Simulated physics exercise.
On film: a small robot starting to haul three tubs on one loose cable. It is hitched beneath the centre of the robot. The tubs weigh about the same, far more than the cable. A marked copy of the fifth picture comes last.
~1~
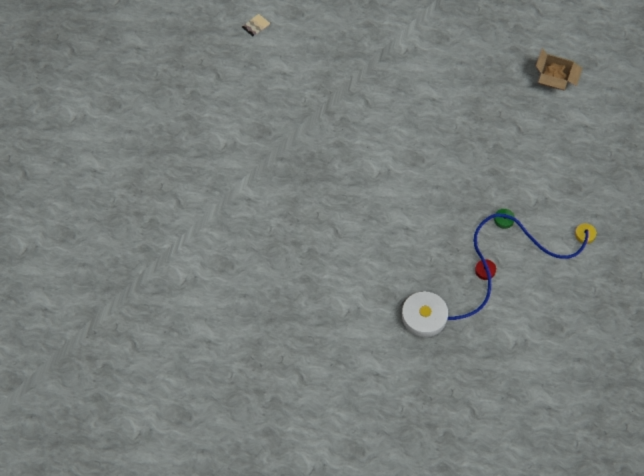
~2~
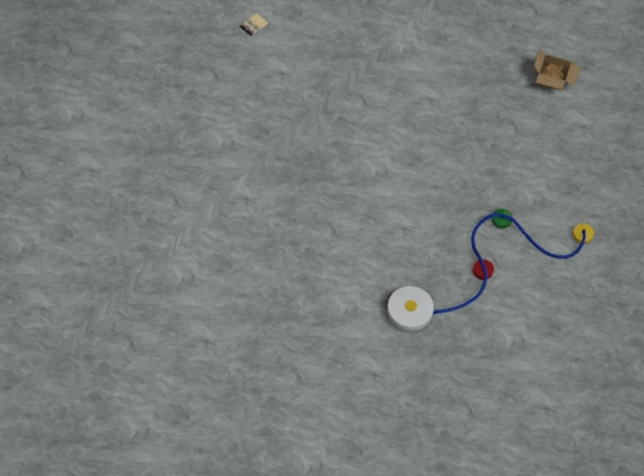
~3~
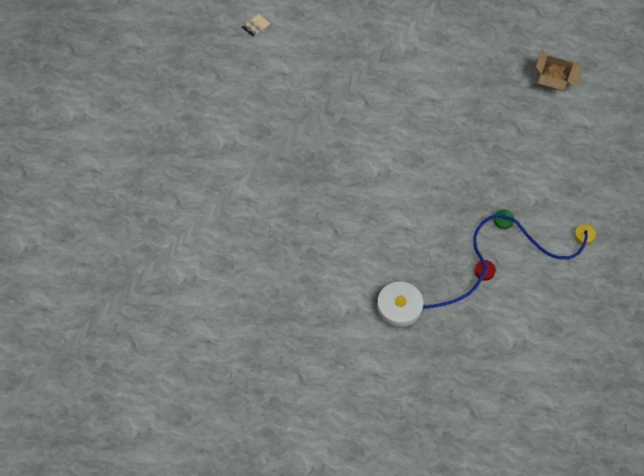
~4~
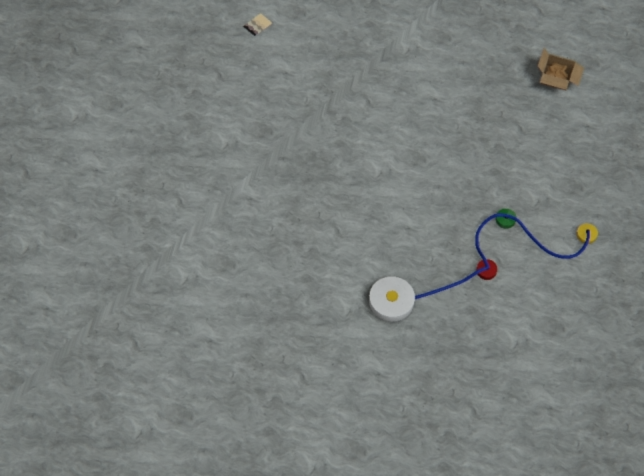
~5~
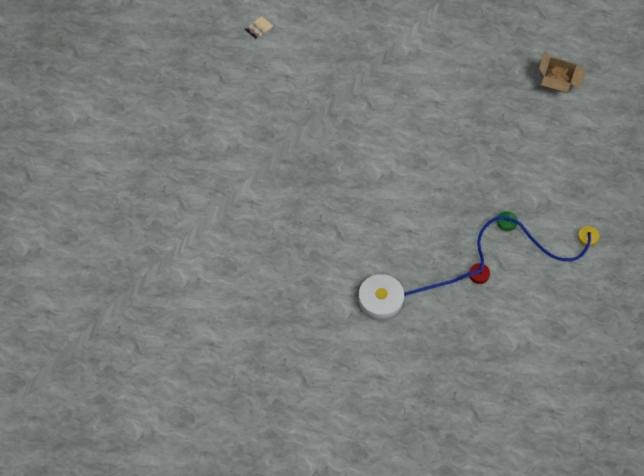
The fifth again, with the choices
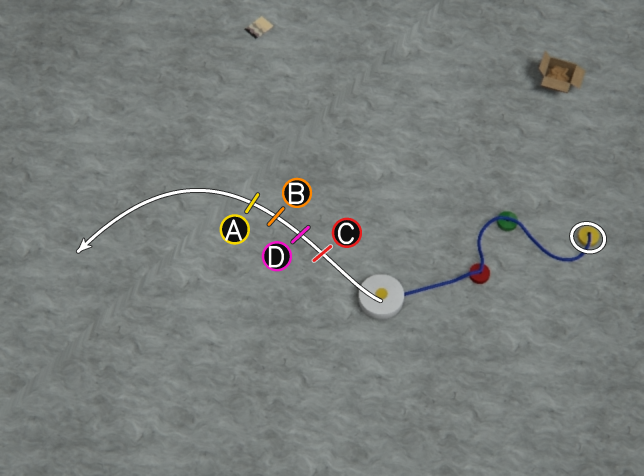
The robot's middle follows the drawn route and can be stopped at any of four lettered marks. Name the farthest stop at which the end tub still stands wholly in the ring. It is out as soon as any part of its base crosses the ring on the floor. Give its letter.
As far as tick D.
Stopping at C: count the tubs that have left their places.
By then, two.
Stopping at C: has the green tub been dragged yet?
Yes.
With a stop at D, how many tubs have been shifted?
Two.
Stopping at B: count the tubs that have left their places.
By then, three.
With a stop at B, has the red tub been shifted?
By then, yes.
On the copy, A at (252, 203); B at (276, 217); C at (322, 253); D at (300, 235); the ring at (588, 238); the route from (381, 301) via (236, 197) to (78, 251).
On D. First, robot (351, 275); yellow tub (589, 236); green tub (507, 222); red tub (454, 272).
Then, robot (324, 251); yellow tub (589, 236); green tub (499, 229); red tub (427, 257).
Finally, robot (300, 231); yellow tub (589, 236); green tub (482, 237); red tub (402, 245); the ringed tub at the far end is still in its ring.
By contrast, A drags the last tub to (543, 236); B drags the last tub to (569, 236); C is safe but short.
